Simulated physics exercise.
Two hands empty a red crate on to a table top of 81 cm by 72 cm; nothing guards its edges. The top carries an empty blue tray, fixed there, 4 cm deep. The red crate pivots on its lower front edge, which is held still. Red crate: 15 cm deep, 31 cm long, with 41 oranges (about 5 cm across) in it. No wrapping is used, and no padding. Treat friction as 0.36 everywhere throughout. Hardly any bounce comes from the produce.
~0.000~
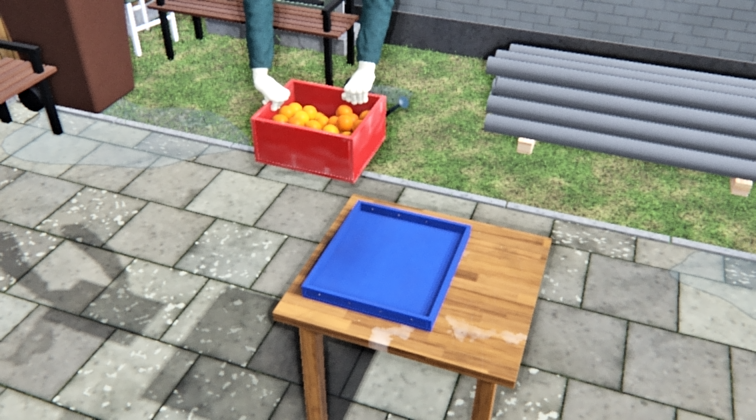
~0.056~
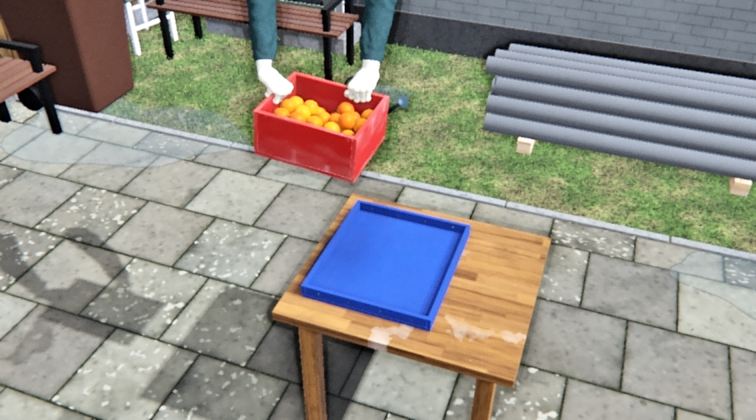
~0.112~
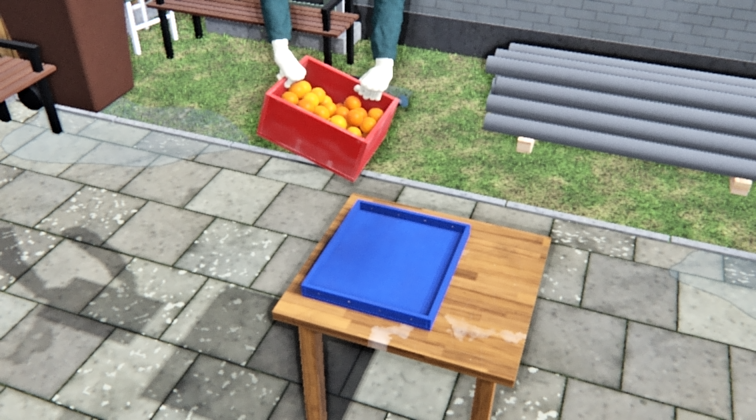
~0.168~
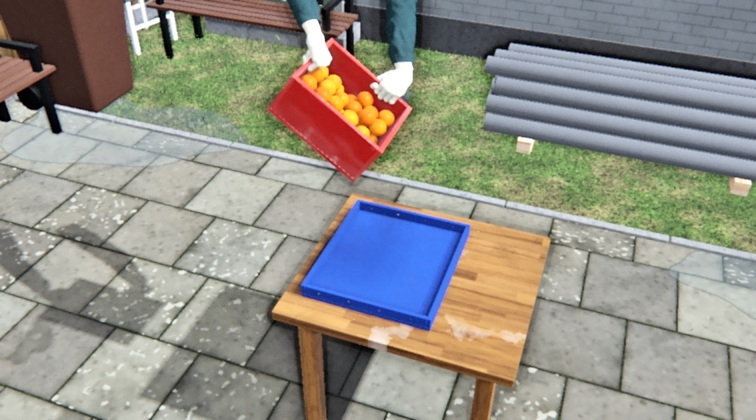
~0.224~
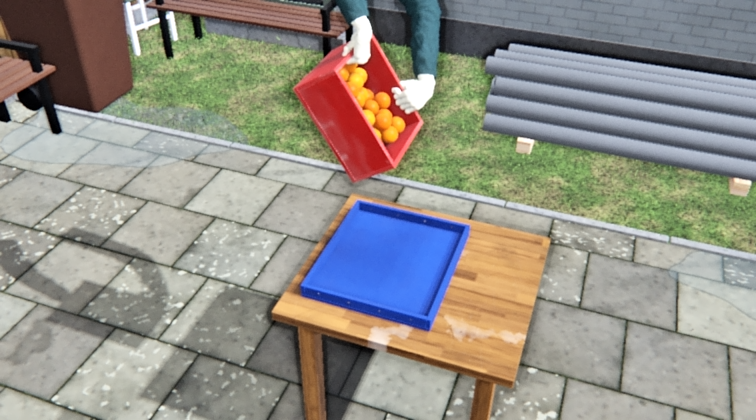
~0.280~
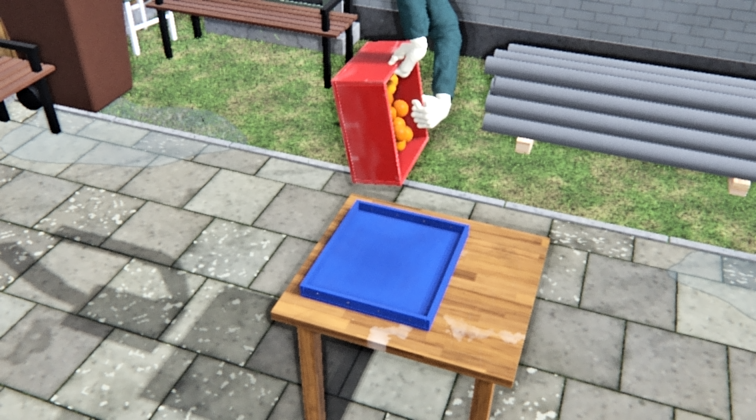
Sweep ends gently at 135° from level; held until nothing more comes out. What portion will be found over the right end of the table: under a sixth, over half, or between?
It is going to be over fifty percent.
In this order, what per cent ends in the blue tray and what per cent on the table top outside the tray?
It works out to roughly 15 per cent and 10 per cent, in that order.
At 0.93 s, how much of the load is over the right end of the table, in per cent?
I'd say near 55 per cent at that moment.
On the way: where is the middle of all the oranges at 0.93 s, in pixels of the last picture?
Near pixel (570, 351).
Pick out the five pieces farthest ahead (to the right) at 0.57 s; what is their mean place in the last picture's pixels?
Roughly at (542, 281).
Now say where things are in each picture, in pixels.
In the first picture (places track the rim corner closest to us here), red crate (350, 137); blue tray (428, 318); tipped 0°; all still inside.
Red crate (353, 137); tipped 5°, in the second picture.
Red crate (364, 140); tipped 17°, in the third picture.
Red crate (379, 149); tipped 35°, in the fourth picture.
Red crate (393, 163); tipped 57°, in the fifth picture.
Red crate (401, 181); blue tray (426, 318); tipped 80°; all still inside, in the sixth picture.
After 0.57 s, tilt 135°; 14 on the table top outside the tray and 27 in the air.
After 0.93 s, tilt 135°; 6 in the blue tray, 12 on the table top outside the tray, 22 over the right end of the table and 1 over the table's other edges.
After 1.43 s, tilt 135°; 6 in the blue tray, 5 on the table top outside the tray, 29 over the right end of the table and 1 over the table's other edges.
Outcome (at 2.08 s), 6 in the blue tray, 5 on the table top outside the tray, 29 over the right end of the table and 1 over the table's other edges. Asked share, 29 of 41, 71 per cent.
